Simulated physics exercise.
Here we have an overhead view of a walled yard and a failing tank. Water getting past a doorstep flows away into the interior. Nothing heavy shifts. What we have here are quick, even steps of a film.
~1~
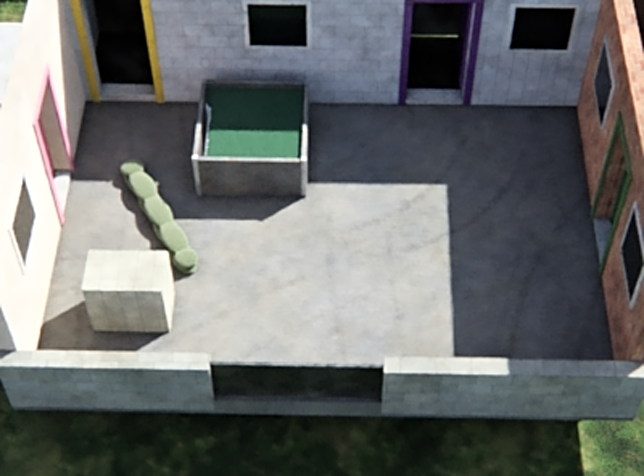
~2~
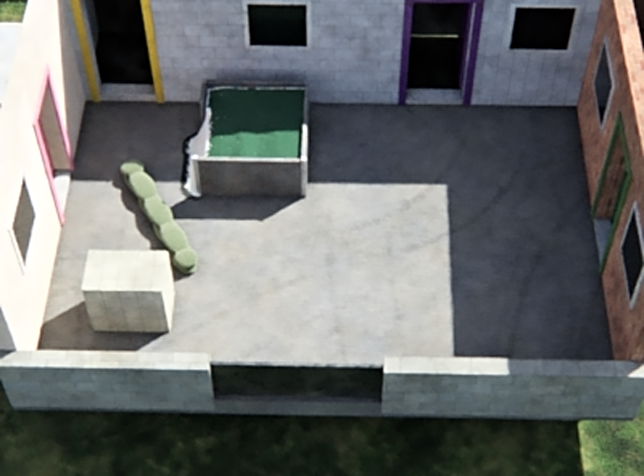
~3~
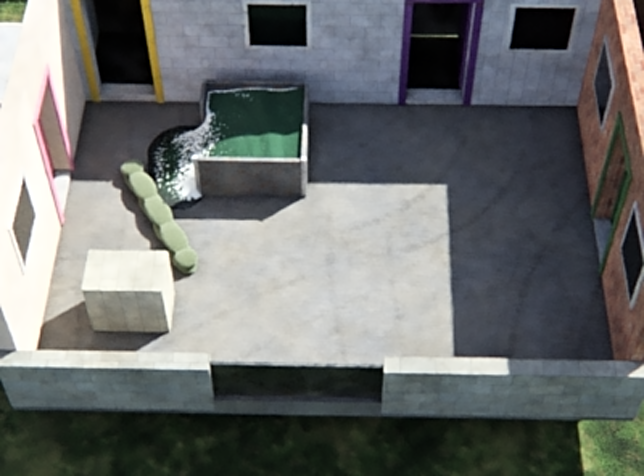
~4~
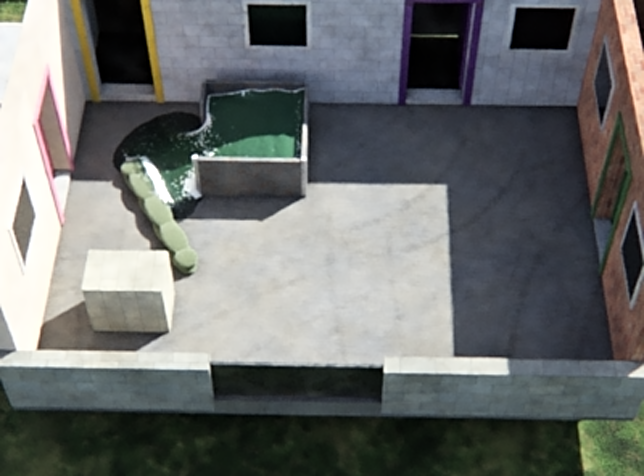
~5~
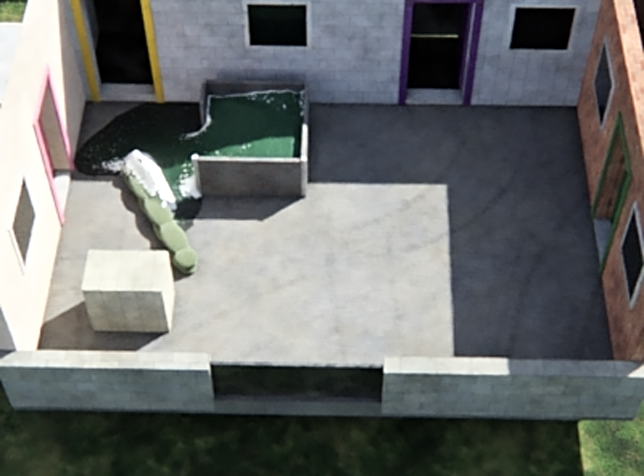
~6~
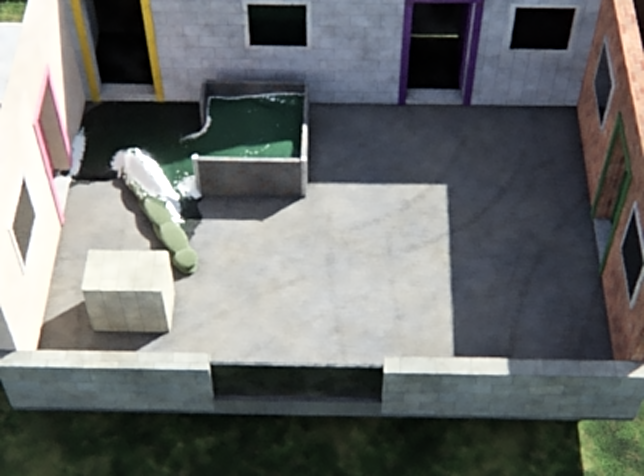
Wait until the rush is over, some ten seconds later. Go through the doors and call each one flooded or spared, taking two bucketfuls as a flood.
Pink door: Flooded, purple door: Spared, green door: Spared, yellow door: Flooded.
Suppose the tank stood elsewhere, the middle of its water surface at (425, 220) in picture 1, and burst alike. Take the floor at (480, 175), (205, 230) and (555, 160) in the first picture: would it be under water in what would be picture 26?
Check in sequence: Still parched, soaked through, still parched.
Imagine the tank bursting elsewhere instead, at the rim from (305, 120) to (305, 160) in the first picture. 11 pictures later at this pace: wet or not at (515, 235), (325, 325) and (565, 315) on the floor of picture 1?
Taking the points in order: Swamped, unwetted and swamped.
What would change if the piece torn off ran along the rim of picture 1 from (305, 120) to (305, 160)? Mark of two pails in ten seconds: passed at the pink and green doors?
The pink door falls short and the green door tops the limit.
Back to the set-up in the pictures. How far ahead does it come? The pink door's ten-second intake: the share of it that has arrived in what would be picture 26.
Share at that point: Roughly 85 %.
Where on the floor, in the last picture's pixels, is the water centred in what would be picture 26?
I'd put my finger on (186, 194).
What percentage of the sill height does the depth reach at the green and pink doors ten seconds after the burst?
Some 100 percent and then some 60 percent.
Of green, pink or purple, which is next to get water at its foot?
The pink door.
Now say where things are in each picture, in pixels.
The tank at (253, 123) is whole and still, in the first frame.
Water pours out at (203, 155) and has run to a hidden place, in the second frame.
The front is at (156, 145), out from the gap at (203, 156), in the third frame.
Water pours out at (204, 157) and has run to (119, 157), in the fourth frame.
Water pours out at (204, 157) and has run to (84, 153), in the fifth frame.
Water pours out at (204, 157) and has run to (82, 122), in the sixth frame.
A moment on, water covers 20 % of the floor; the pink door under two buckets in, the purple door not reached, the green door not reached, the yellow door under two buckets in.
Next, water covers 30 % of the floor; the pink door over two buckets in, the purple door not reached, the green door not reached, the yellow door over two buckets in.
Then, water covers 45 % of the floor; the pink door over two buckets in, the purple door not reached, the green door not reached, the yellow door far over two buckets in.
Later, water covers 60 % of the floor; the pink door over two buckets in, the purple door wet at the sill, nothing in, the green door not reached, the yellow door far over two buckets in.
In the end, water covers 75 % of the floor; the pink door over two buckets in, the purple door wet at the sill, nothing in, the green door wet at the sill, nothing in, the yellow door far over two buckets in.
